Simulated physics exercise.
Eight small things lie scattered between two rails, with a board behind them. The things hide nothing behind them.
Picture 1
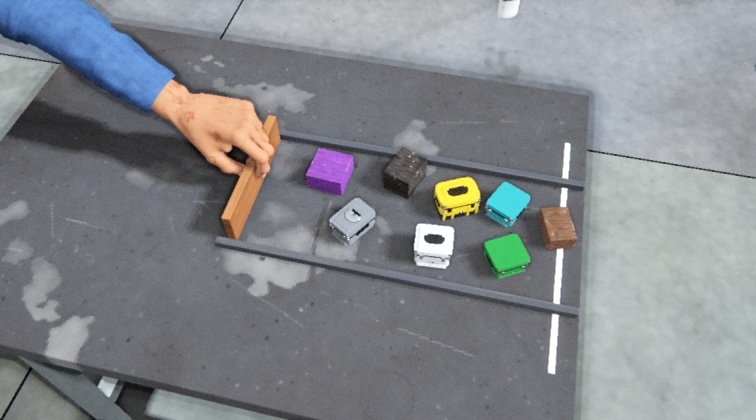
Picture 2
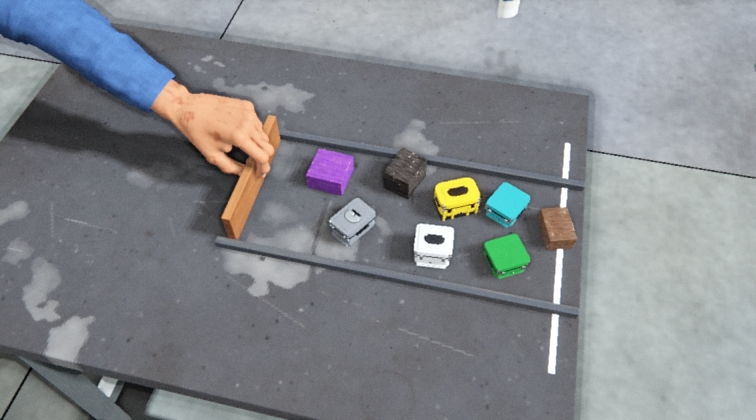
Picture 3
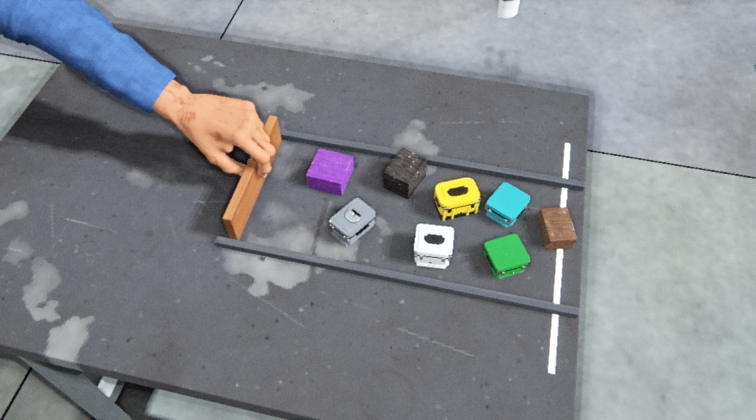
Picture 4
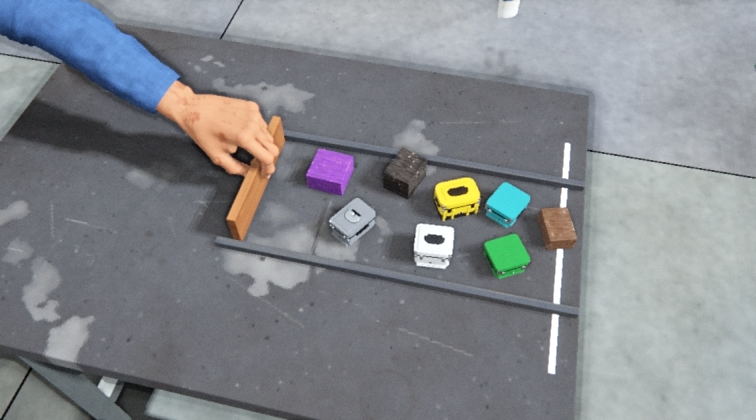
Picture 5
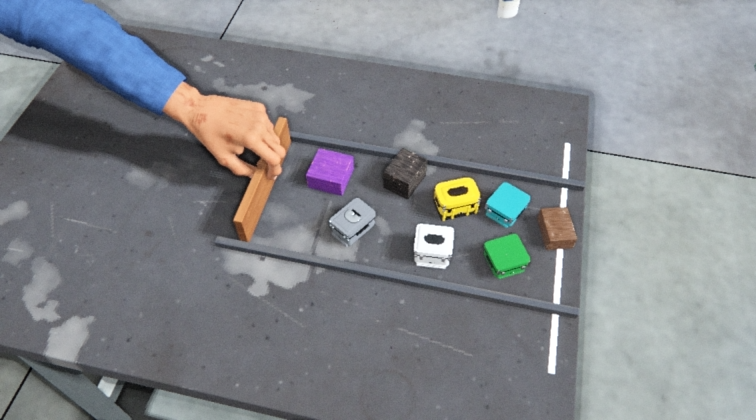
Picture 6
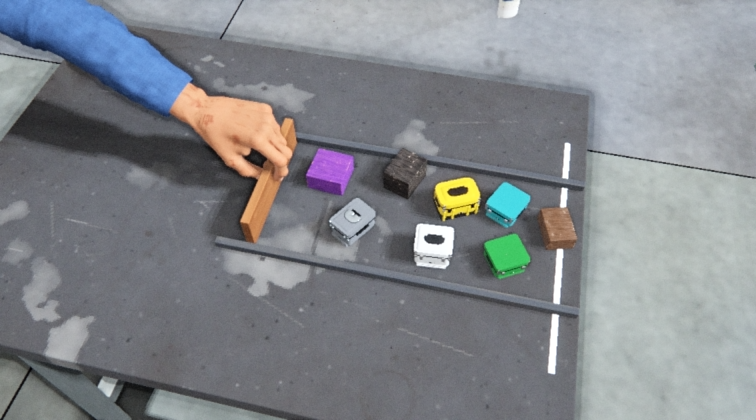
Wooden board held by a hand sliding slightly right between two rails toward eight small scattered blocks and cases, which stay still.
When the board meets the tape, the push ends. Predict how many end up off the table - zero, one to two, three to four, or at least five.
At least five end up off the table.
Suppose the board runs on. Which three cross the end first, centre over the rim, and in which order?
The brown block goes first, followed by the turquoise case and then the green case.
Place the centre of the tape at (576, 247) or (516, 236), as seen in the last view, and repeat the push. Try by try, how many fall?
8 and 3.
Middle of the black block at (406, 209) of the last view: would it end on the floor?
In that case it plunges.
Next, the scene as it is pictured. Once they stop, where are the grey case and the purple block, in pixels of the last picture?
Going in order: First (577, 260), then (584, 216).
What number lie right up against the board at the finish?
The figure is 2.
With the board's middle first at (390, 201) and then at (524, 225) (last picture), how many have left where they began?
One spot: 5. Other spot: 8.
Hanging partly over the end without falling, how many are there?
Answer: 2.
A little later, none off yet; brown block at rest near (557, 228); green case at rest near (506, 257); turquoise case shifted a little near (521, 207).
When it is over, the number that fall off is five or more; down, black block, white case, yellow case, turquoise case, green case and brown block.
